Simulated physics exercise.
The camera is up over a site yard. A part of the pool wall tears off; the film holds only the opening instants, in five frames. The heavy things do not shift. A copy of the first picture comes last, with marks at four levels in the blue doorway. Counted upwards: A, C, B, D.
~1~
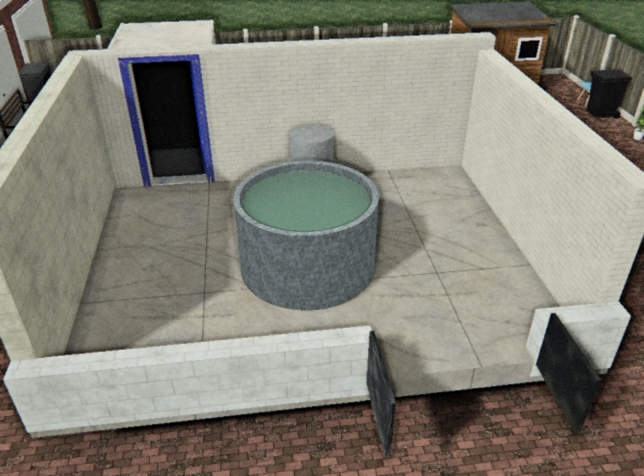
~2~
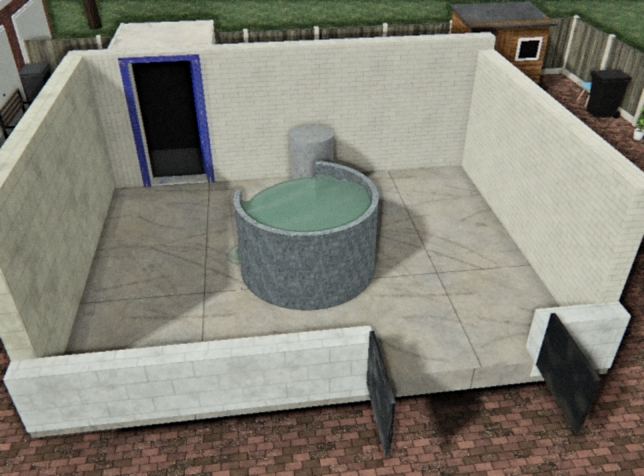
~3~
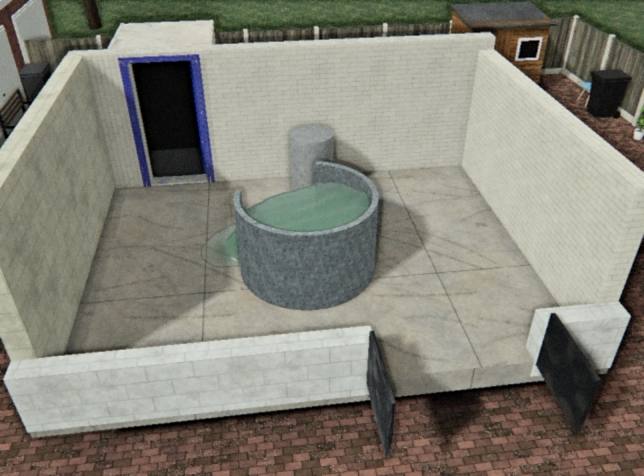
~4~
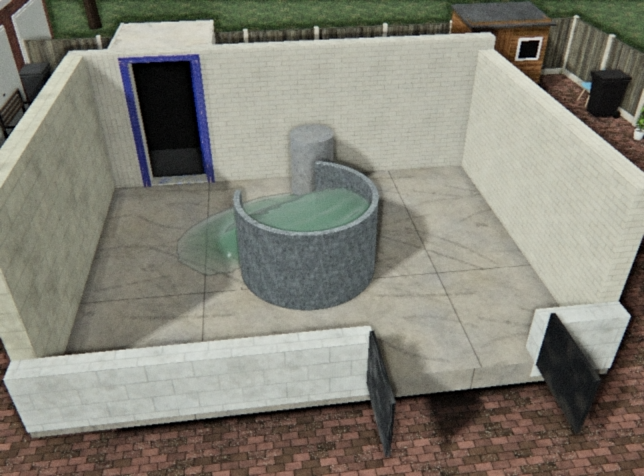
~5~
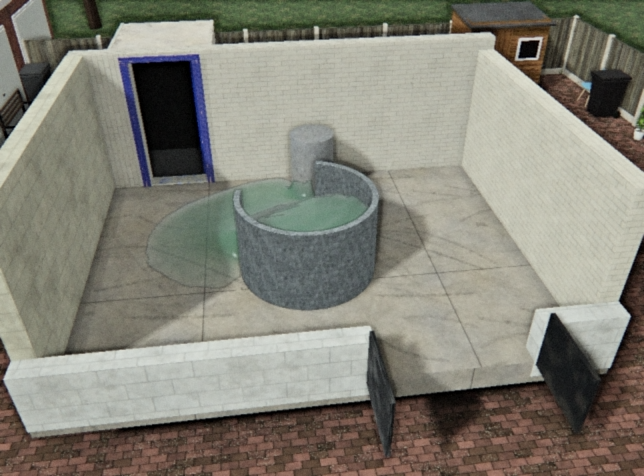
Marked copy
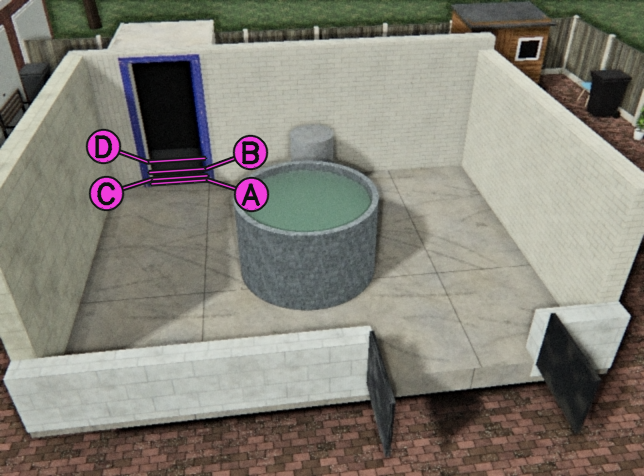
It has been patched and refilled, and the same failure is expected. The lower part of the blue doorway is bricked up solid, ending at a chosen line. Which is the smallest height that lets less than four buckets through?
Go for D.
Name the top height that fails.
That is height B.
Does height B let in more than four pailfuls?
Yes, that goes wrong.
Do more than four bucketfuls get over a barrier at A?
Yes.
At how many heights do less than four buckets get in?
One of them.
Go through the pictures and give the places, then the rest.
The first frame shows water in the pool at rest, its middle at (306, 200); foot of the blue doorway at (180, 184); open gate at (455, 314).
In the second frame, water covers 2 % of the ground, its front hidden from here.
The third frame shows front seen at (212, 243), 6 % of the ground wet.
The fourth frame shows front seen at (185, 245), 11 % of the ground wet.
The fifth frame shows front seen at (157, 230), 20 % of the ground wet.
On the marked copy, A at (179, 181); B at (178, 170); C at (179, 177); D at (176, 160); from the bottom up A, C, B, D.
With A, dozens of bucketfuls pour in.
With B, about 8 bucketfuls get in.
With C, dozens of bucketfuls pour in.
With D, a splash gets over, under a bucket.
